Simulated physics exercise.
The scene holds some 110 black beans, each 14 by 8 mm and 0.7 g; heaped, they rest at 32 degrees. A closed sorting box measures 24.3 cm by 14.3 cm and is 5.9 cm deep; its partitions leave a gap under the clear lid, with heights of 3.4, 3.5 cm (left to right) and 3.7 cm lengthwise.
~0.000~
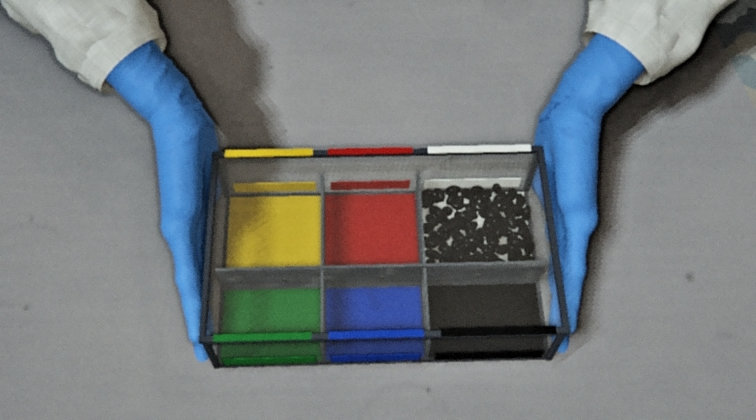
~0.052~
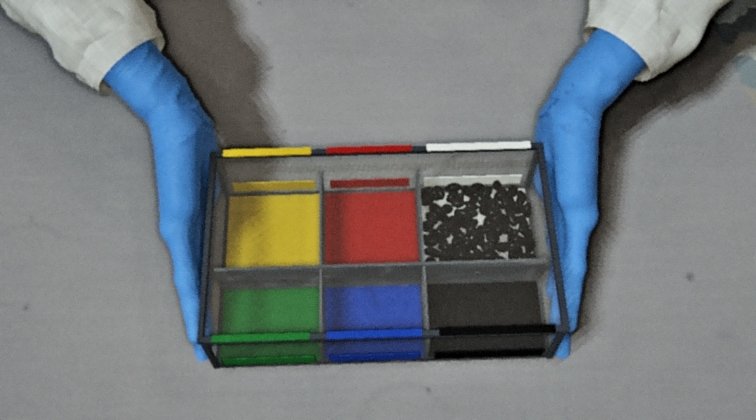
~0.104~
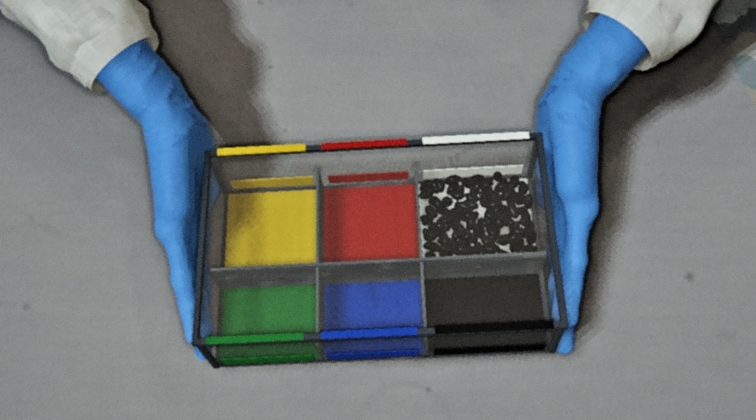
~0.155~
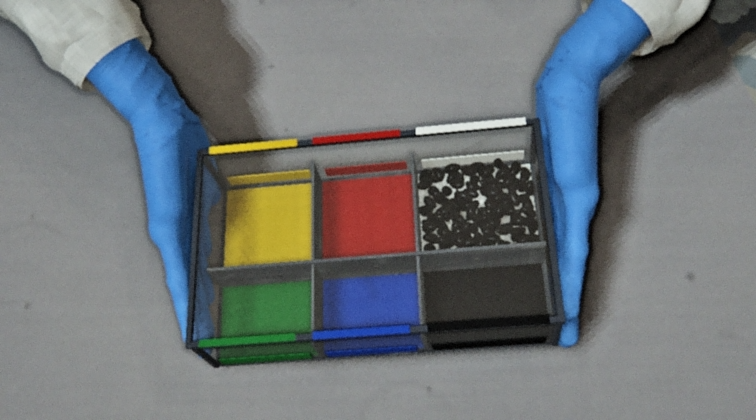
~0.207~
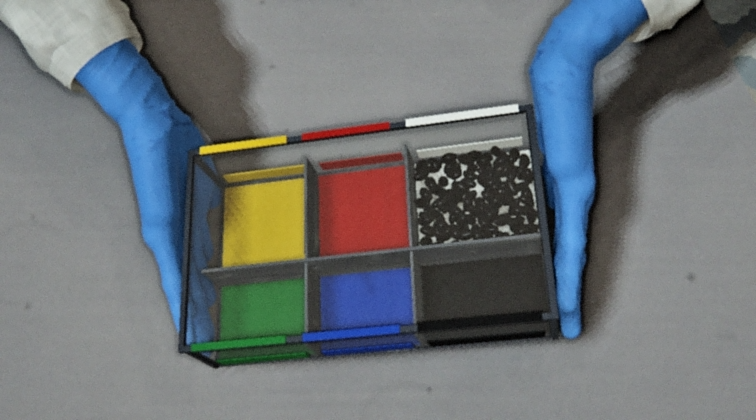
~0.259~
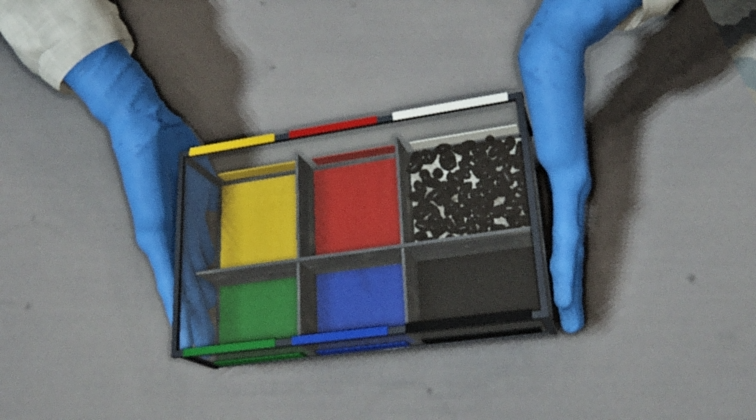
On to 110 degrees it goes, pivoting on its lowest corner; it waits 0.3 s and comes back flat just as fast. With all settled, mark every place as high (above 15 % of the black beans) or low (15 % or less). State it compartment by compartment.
Red compartment: Low; blue compartment: Low; green compartment: High; yellow compartment: Low; white compartment: Low; black compartment: Low.
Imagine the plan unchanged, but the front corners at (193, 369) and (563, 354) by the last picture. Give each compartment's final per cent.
Each compartment ends with, in per cent, red 0, blue 55, green 25, yellow 0, white 0 and black 25.
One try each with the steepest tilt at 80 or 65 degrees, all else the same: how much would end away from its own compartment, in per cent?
Some 55 and some 25 per cent, respectively.
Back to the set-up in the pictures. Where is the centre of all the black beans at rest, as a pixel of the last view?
Look around (252, 322) in the last picture.
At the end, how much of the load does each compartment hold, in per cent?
Final shares in percent: Red 0, blue 0, green 90, yellow 5, white 0, black 0.
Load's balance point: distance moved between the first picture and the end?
It shifts some 18.0 cm.
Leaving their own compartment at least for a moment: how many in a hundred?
Roughly 100 in a hundred.
After 1.39 s, tilt 110 degrees; red 10 %, blue 5 %, green 70 %, yellow 5 %, white 10 %.
After 2.15 s, tilt 56 degrees; green 90 %, yellow 5 %.
After 2.93 s, tilt 0 degrees; green 90 %, yellow 5 %.
In the end, at 3.3 s, red 0 %, blue 0 %, green 90 %, yellow 5 %, white 0 %, black 0 %.
